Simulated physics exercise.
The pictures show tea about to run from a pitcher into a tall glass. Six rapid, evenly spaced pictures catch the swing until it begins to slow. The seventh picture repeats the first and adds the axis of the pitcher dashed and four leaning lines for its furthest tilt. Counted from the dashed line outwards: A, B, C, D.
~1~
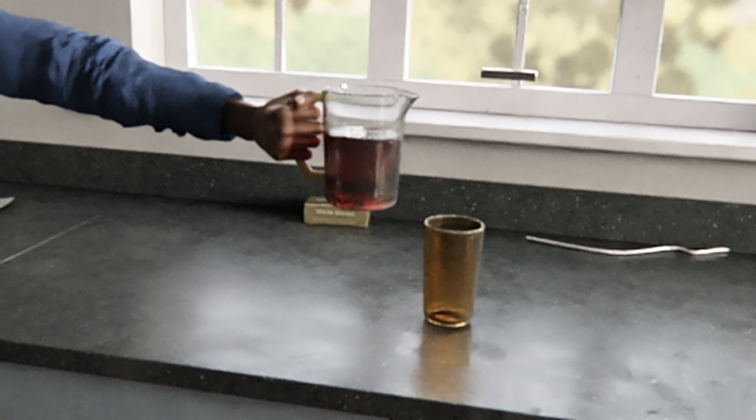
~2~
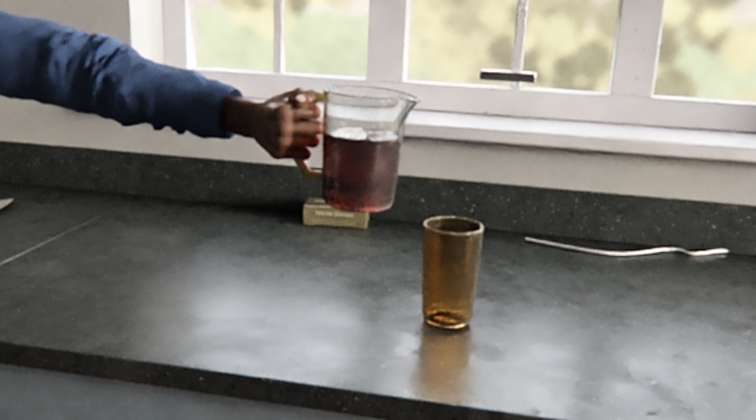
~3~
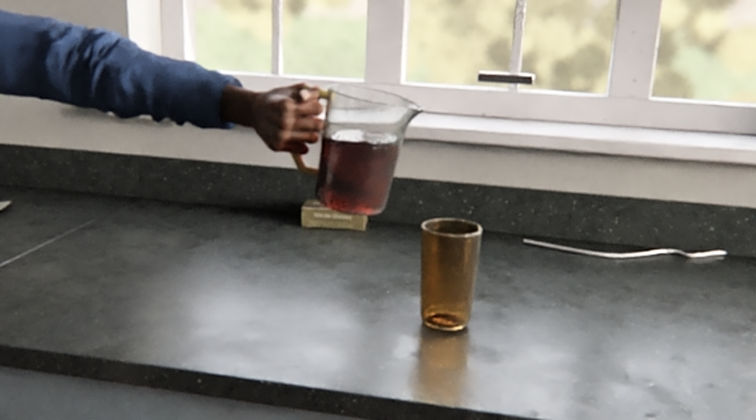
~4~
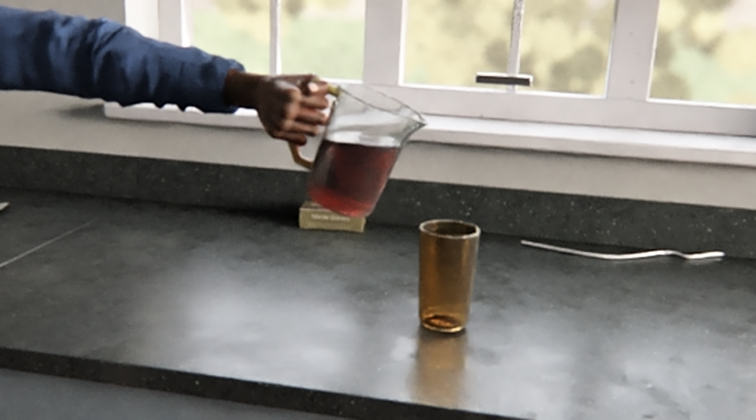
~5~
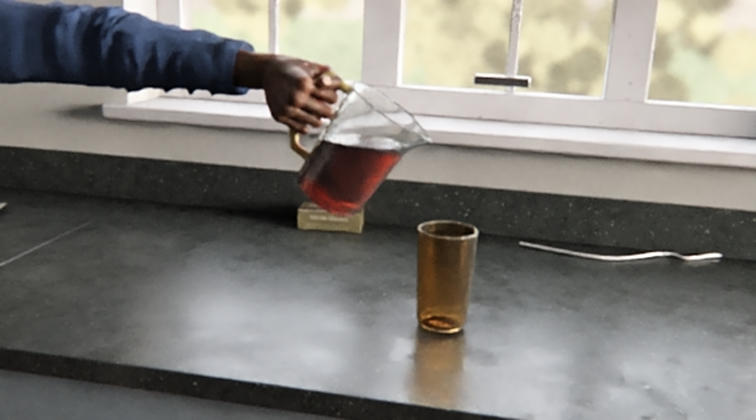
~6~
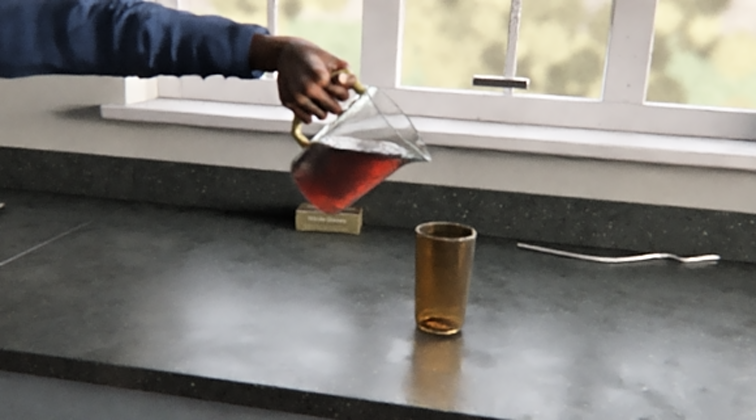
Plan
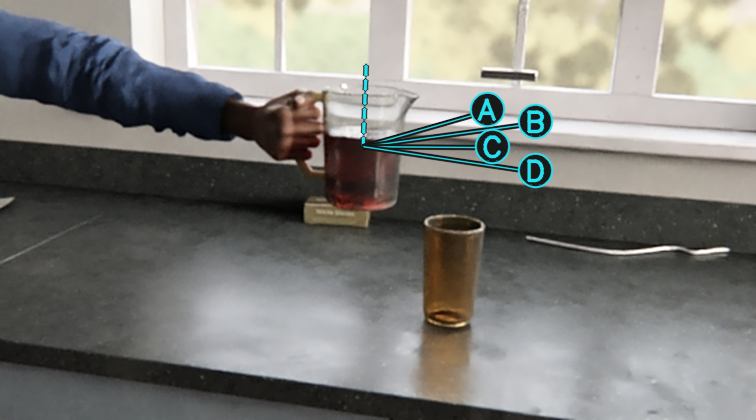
The clip opens with a hand in a blue sleeve holding a clear pitcher of reddish tea upright above a dark counter, left of an empty amber glass. The hand tilts the pitcher rightward, slightly at first, then steeply, and the tea slants toward the lip while the glass stays still.
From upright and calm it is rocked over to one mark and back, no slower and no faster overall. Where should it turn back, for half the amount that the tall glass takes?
It is A.
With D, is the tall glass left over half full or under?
Over.
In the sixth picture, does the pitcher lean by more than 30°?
Yes, it does.
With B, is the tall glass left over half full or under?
Over half.
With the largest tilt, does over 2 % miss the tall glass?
Yes.
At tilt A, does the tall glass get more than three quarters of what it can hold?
No.
On the marked copy, A at (471, 115); B at (518, 125); C at (475, 147); D at (518, 169).
For tilt A, the tall glass ends with about 54 % of what it can hold.
For tilt B, the tall glass ends with about 78 % of what it can hold.
For tilt C, the tall glass ends with about 91 % of what it can hold; 9 % of the tea is spilt.
For tilt D, the tall glass is filled to the brim; 16 % of the tea is spilt.
